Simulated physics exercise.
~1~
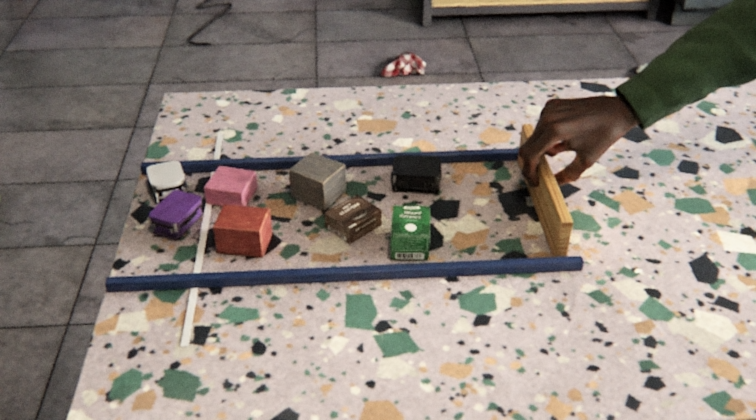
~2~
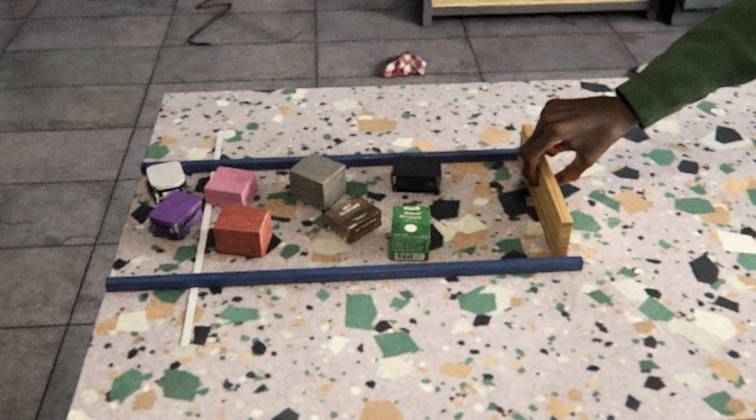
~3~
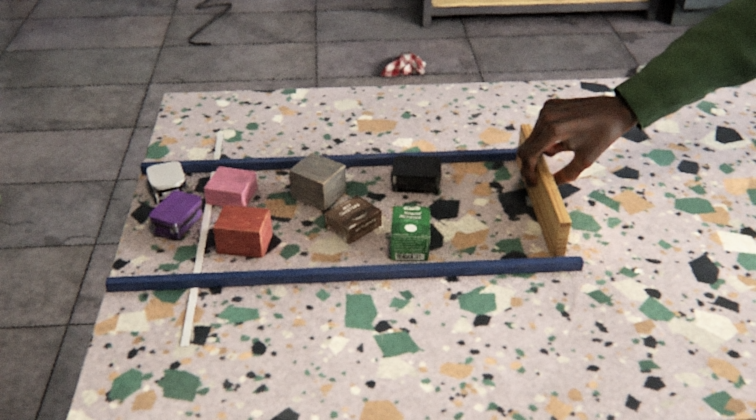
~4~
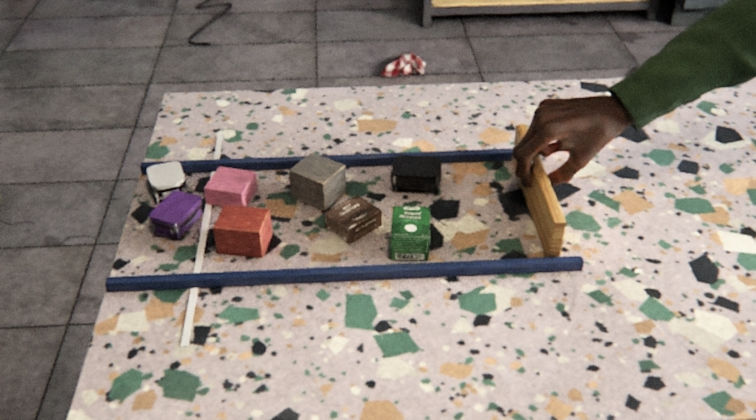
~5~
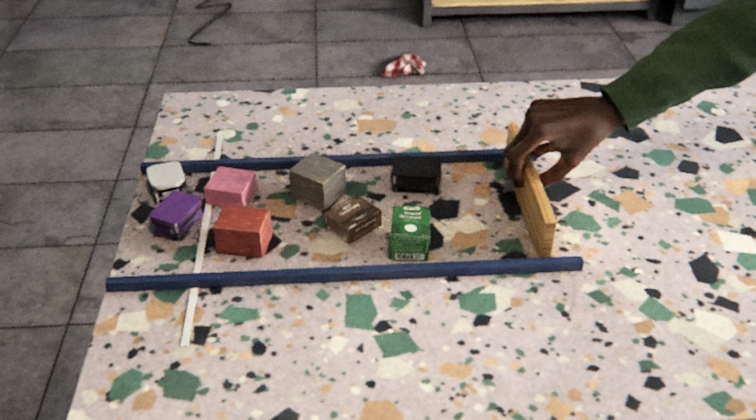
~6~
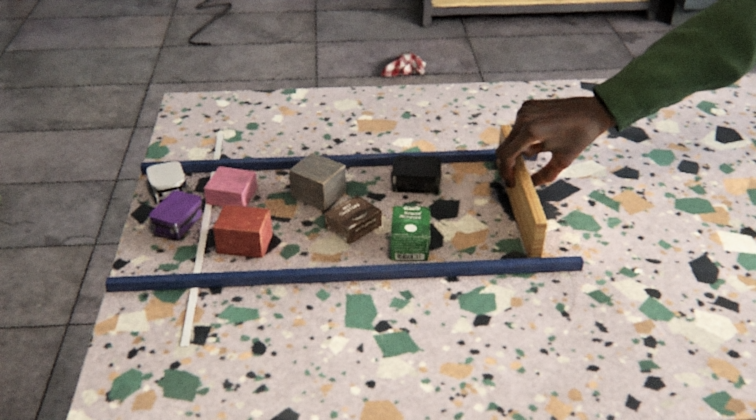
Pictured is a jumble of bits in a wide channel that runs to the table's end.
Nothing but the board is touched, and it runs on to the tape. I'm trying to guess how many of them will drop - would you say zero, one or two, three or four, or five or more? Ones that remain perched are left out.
I predict the count lost over the end will be three or four.
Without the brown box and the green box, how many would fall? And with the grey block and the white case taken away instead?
Tally of falls: 2 for the first try, 1 for the second.
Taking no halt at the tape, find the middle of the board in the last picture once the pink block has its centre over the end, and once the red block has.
Pink block over the end: About (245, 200). Red block over the end: About (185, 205).
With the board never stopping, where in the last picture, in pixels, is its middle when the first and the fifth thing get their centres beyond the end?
First about (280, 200), next about (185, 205).
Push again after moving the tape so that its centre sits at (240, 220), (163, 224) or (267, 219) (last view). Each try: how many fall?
Result per try: 1; 5; 1.
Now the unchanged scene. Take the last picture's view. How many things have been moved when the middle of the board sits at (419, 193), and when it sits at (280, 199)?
The first count is 2, and then it's 8.
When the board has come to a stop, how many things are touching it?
That comes to 3.
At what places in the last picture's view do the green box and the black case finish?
Middles: Around (179, 244) and around (186, 185).
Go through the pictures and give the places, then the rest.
The first picture shows white case (167, 182); purple case (177, 216); pink block (231, 187); board (543, 188); tape (206, 222).
The second picture shows purple case (177, 216); board (543, 188).
The third picture shows pink block (231, 188); red block (243, 231).
The fourth picture shows white case (167, 182); brown box (353, 219).
The fifth picture shows purple case (177, 216); grey block (318, 181).
The sixth picture shows white case (167, 182); purple case (177, 216); pink block (231, 188); board (520, 189); tape (206, 222).
Early on, none off yet; white case at rest near (167, 182); purple case at rest near (177, 216); pink block at rest near (231, 188).
Finally, the number that fall off is three or four; lost, pink block, purple case and white case.
